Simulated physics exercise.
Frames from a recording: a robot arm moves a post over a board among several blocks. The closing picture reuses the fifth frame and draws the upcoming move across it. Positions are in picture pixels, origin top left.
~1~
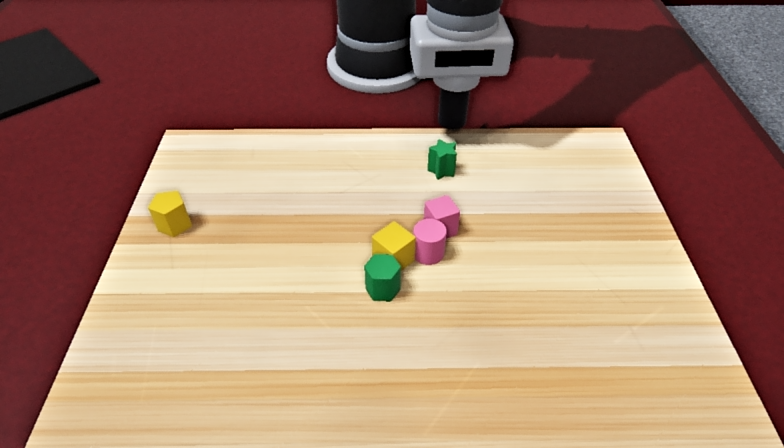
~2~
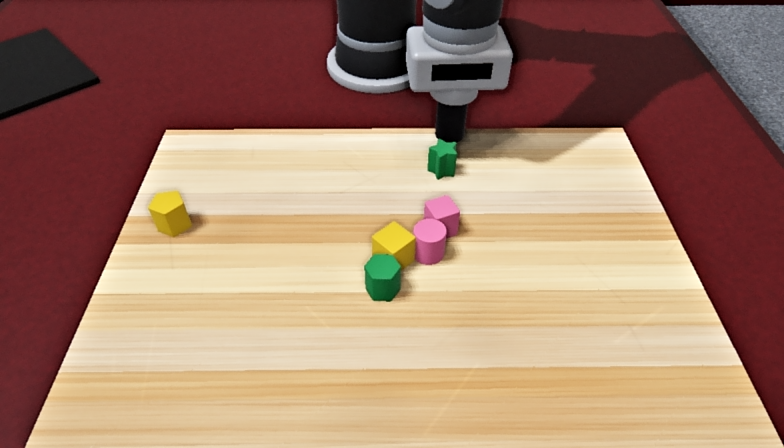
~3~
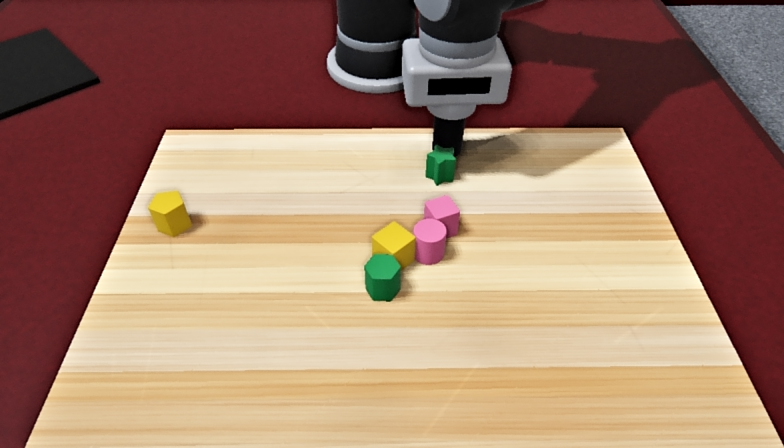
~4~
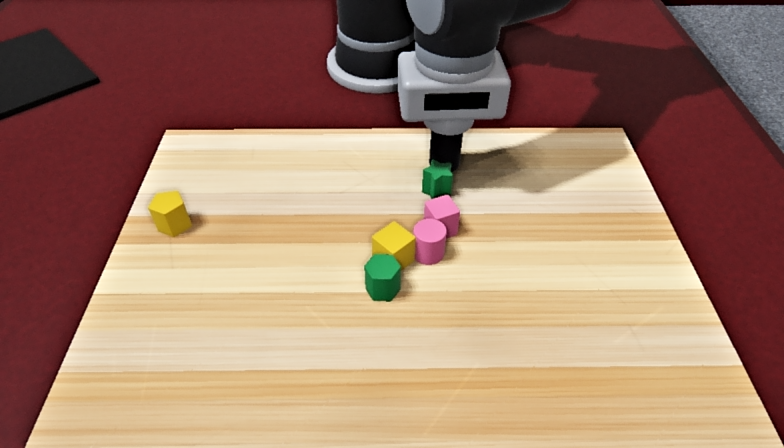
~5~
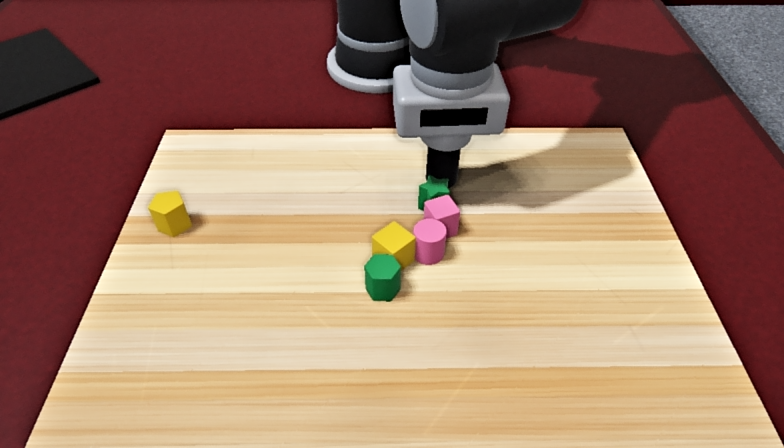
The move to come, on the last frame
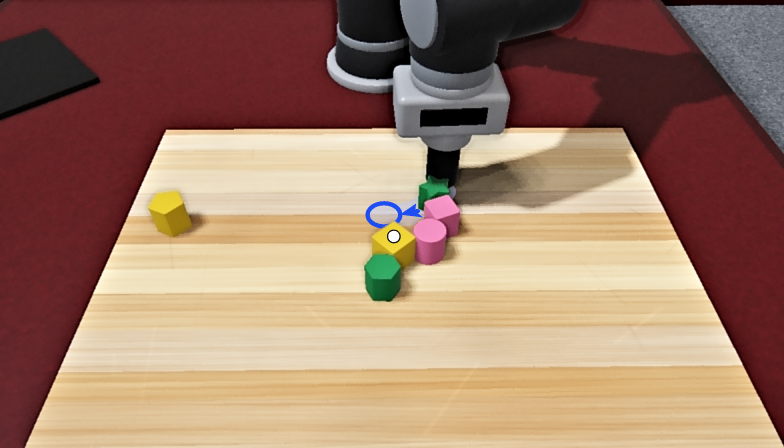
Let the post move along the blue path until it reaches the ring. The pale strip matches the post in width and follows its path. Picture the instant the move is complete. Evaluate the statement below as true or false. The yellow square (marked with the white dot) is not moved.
That is true.
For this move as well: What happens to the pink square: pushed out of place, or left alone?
That block will leave its spot.
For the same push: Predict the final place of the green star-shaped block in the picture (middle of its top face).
Its top centre is at about (424, 208).
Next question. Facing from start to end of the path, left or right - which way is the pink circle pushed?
It goes left.
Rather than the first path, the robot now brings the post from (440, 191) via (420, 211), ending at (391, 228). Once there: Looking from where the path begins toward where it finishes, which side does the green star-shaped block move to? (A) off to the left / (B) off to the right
I'll go with A - off to the left.
Path on the board, from (440, 191) via (429, 205) and (409, 214), ending at (384, 215); the dot is on the yellow square.
What follows on the original path. Halfway along, post at (420, 198); pink circle at (432, 240); green star-shaped block at (428, 206), turned 30° anticlockwise; pink square at (449, 222), turned 25° anticlockwise.
At the end, post at (384, 203); yellow square in place; pink circle at (432, 240); green star-shaped block at (424, 208), turned 50° anticlockwise; pink square at (449, 222), turned 25° anticlockwise.
